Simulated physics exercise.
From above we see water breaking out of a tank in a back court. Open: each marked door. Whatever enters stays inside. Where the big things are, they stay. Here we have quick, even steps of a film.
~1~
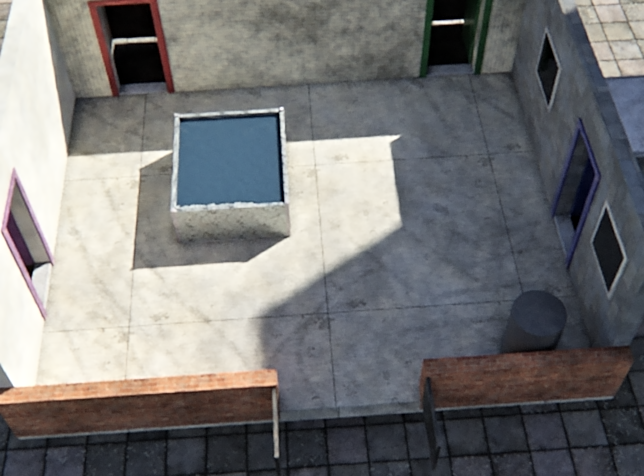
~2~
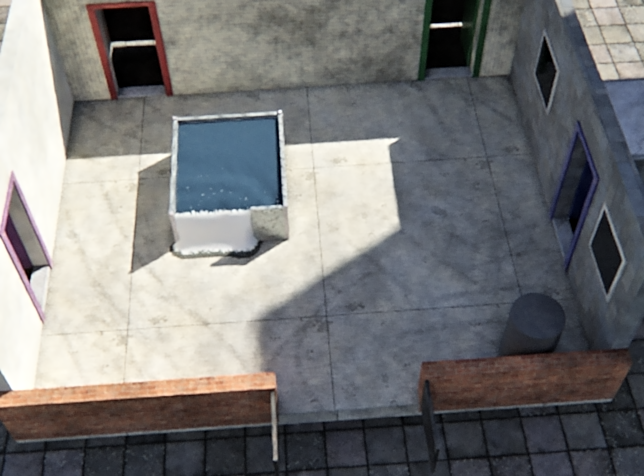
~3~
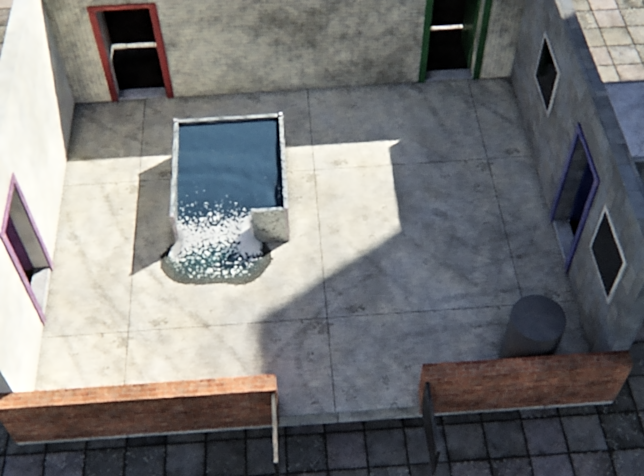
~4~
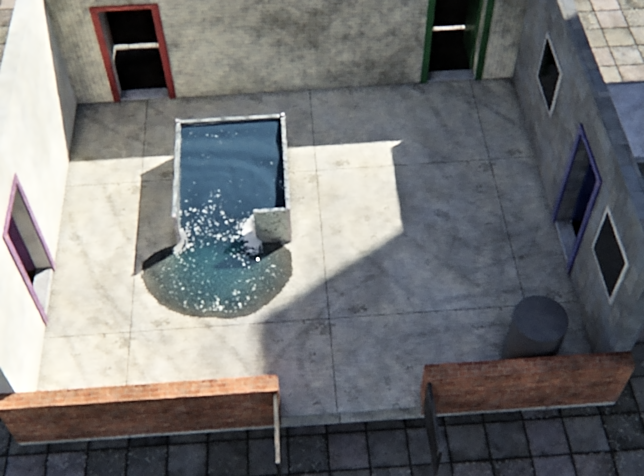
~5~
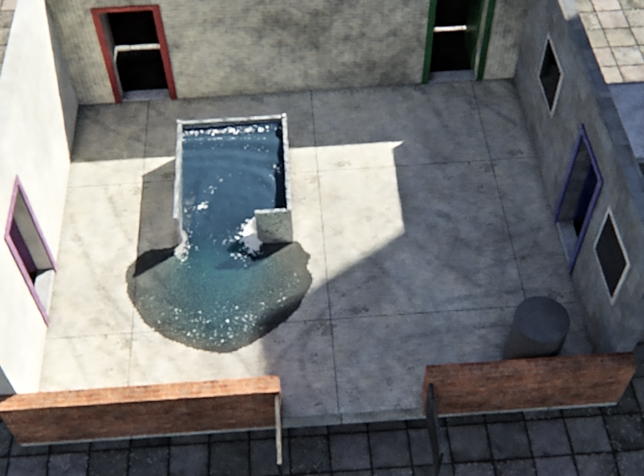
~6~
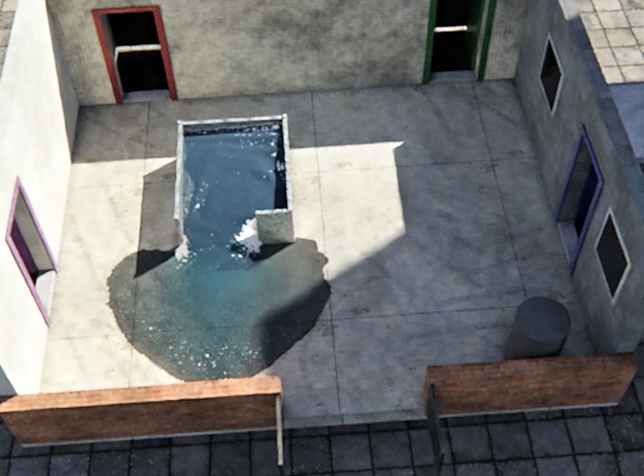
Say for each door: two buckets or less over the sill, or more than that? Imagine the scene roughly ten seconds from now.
The blue door doesn't overshoot the mark there. The purple door doesn't overshoot the mark there. The red door overshoots the mark there. The green door doesn't overshoot the mark there.
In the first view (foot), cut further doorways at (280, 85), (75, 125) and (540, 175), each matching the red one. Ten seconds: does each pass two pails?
Taking the new doors in the order given: The first comes up short, the second tops it, the third comes up short.
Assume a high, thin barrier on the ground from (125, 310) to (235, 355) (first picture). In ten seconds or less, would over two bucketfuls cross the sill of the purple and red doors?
Lab note: Purple door crosses the line; red door doesn't reach it.
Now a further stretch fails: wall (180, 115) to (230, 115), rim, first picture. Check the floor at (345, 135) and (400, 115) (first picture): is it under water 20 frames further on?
Submerged, then submerged.
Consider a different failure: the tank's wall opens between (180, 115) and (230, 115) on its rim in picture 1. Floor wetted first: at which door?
The door marked red.
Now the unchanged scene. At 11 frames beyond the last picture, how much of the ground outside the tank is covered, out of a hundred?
Roughly 25 %.
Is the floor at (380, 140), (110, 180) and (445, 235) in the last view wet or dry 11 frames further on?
Result, in the order given: Not wetted / not wetted / not wetted.
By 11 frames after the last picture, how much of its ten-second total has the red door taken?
By then roughly 0 percent of the ten-second total is in.
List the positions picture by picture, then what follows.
Still water in the tank at (230, 161), in the first frame.
Water pours out at (216, 232) and has run to (177, 252), in the second frame.
The front is at (169, 270), out from the gap at (217, 234), in the third frame.
The front is at (244, 311), out from the gap at (219, 235), in the fourth frame.
Water pours out at (220, 236) and has run to (230, 347), in the fifth frame.
The front is at a hidden place, out from the gap at (221, 237), in the sixth frame.
A moment on, water covers 25 % of the floor; the blue door not reached, the purple door not reached, the red door not reached, the green door not reached.
Next, water covers 25 % of the floor; the blue door not reached, the purple door wet at the sill, nothing in, the red door not reached, the green door not reached.
Then, water covers 30 % of the floor; the blue door not reached, the purple door wet at the sill, nothing in, the red door not reached, the green door not reached.
Later, water covers 55 % of the floor; the blue door not reached, the purple door under two buckets in, the red door under two buckets in, the green door not reached.
In the end, water covers 75 % of the floor; the blue door wet at the sill, nothing in, the purple door under two buckets in, the red door far over two buckets in, the green door not reached.
